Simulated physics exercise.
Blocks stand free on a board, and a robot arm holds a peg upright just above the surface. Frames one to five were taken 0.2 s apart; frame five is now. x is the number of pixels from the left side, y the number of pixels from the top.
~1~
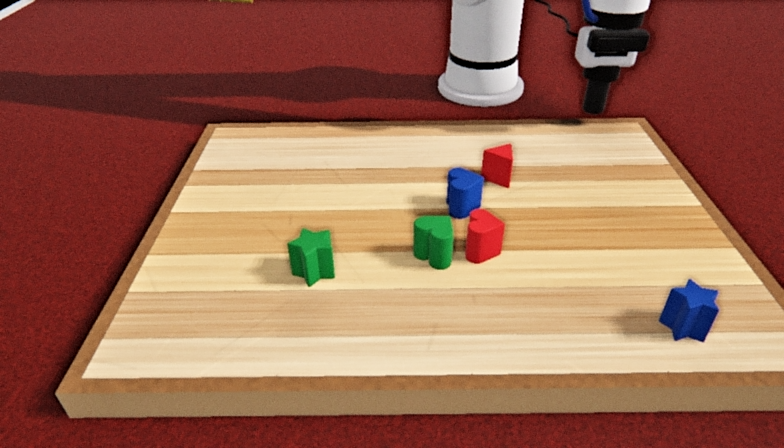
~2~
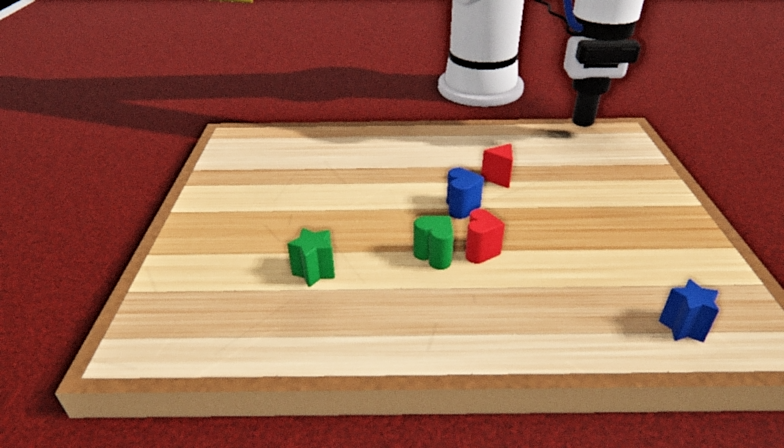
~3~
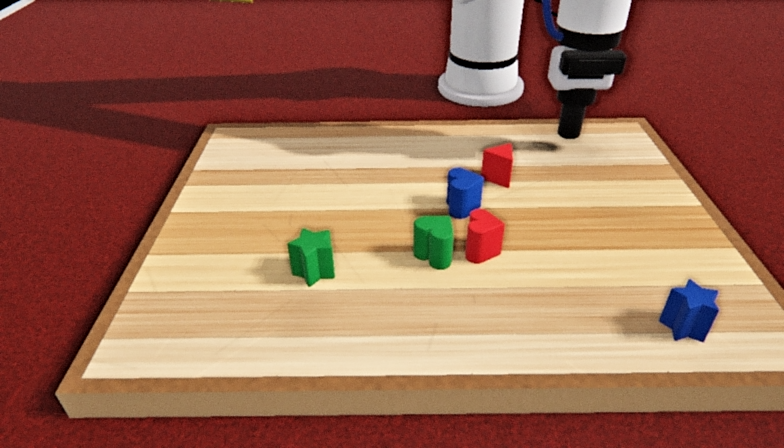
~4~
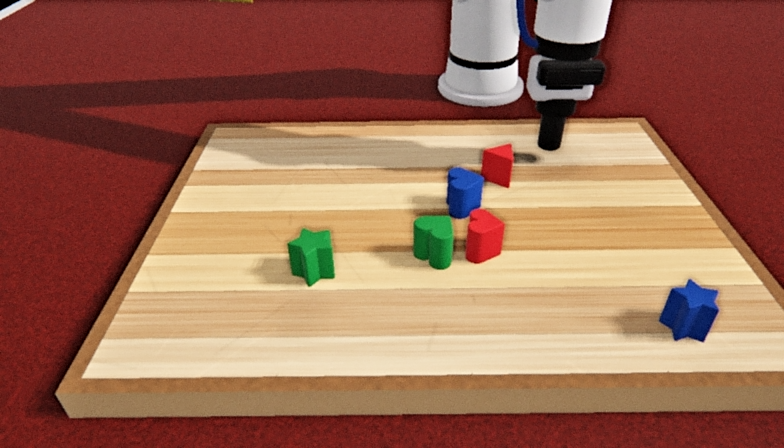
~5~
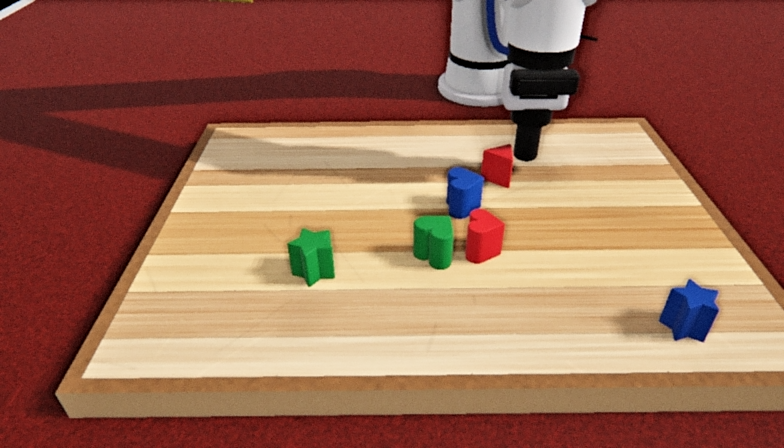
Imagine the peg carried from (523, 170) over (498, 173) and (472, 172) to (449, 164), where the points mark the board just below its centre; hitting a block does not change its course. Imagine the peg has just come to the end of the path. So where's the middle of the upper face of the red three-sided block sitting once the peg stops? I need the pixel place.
By then it is at (480, 156).
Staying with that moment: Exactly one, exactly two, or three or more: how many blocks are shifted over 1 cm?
The answer is one block, counting only moves over 1 cm.
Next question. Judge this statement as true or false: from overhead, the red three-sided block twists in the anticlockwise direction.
The statement is true.
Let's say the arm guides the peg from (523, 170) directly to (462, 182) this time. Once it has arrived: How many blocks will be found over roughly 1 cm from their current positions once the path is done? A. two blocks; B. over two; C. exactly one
(C)
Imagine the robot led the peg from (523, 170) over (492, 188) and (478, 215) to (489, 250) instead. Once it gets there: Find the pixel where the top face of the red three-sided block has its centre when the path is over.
(458, 167)
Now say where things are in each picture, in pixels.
Peg's lower end (593, 111); blue heart block (464, 177); red three-sided block (502, 150), in the first frame.
Peg (583, 123); blocks still, in the second frame.
Peg (568, 135); blocks still, in the third frame.
Peg (549, 147); blocks still, in the fourth frame.
Peg (525, 157); blue heart block (464, 177); red three-sided block (502, 150), in the fifth frame.
The first path, step by step. Halfway along, peg (485, 161); red three-sided block (483, 156), turned 80° anticlockwise.
At the end, peg (449, 152); blue heart block still; red three-sided block (480, 156), turned 95° anticlockwise.
